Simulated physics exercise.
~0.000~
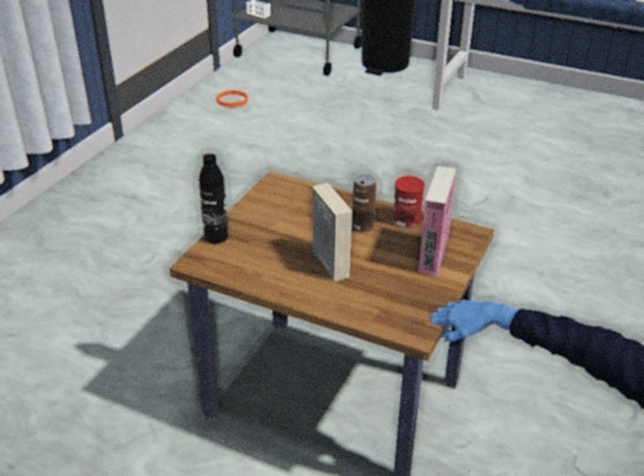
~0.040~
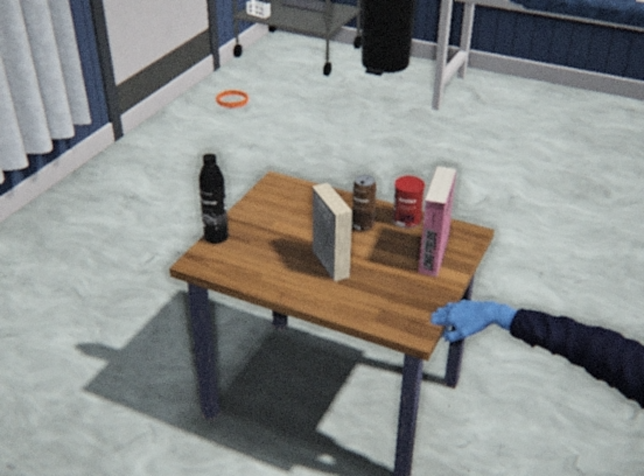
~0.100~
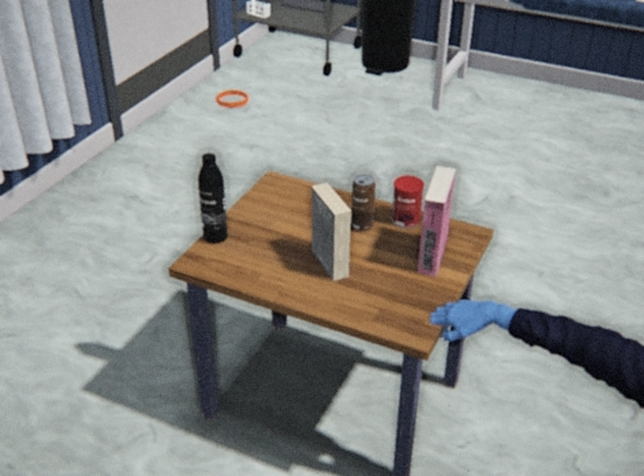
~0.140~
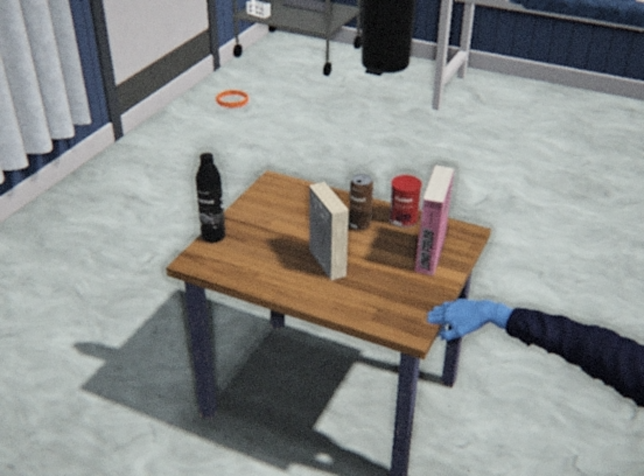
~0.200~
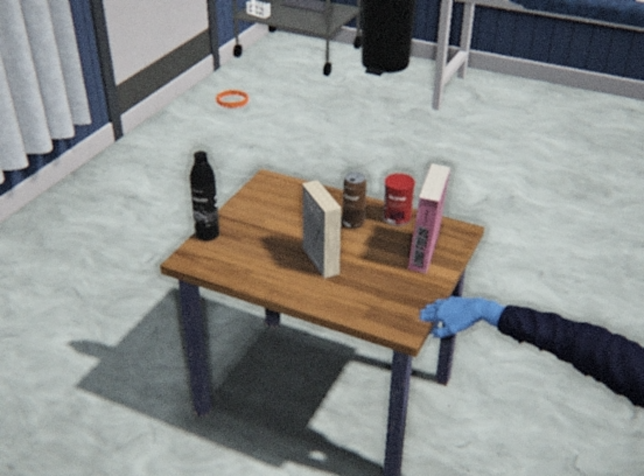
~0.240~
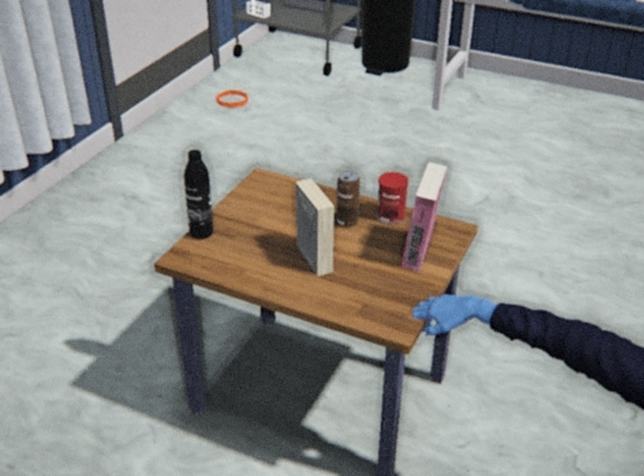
Blue-gloved hand at a side table's corner as the table shifts slightly left, carrying bottle, cans and books, pink book tilting slightly.
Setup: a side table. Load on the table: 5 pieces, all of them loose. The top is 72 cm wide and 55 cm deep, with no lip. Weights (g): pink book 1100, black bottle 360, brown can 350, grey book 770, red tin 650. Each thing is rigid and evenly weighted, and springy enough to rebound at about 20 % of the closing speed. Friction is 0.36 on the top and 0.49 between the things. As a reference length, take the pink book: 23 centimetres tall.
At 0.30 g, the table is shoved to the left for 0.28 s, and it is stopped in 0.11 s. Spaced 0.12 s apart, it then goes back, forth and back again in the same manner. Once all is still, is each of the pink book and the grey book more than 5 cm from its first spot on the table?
The pink book: Yes; the grey book: Yes.
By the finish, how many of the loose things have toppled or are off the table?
The answer is 3.
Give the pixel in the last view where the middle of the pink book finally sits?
Near (442, 448).
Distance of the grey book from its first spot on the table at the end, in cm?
Net distance near 17 cm.
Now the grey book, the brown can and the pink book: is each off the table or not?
Afterwards, the grey book stays on its support, the brown can stays on its support, and the pink book leaves its support.
Around 0.64 s, table 15 cm from its start; black bottle now off the table; grey book at 16° to upright near (254, 215); pink book at 20° to upright near (397, 209).
Around 1.04 s, grey book on its side near (277, 268).
Around 1.44 s, table 16 cm from its start; pink book now off the table; grey book on its side near (222, 251).
Around 1.84 s, table 7 cm from its start; grey book on its side near (237, 256); brown can shifted 5 cm; red tin shifted 5 cm.
Finally (2.7 s), off the table, pink book and black bottle; on their side or leaning hard on the table, grey book; the other 2 still in place (within 5 cm). Final places as that camera would see them, pink book near (442, 449), grey book near (278, 269).
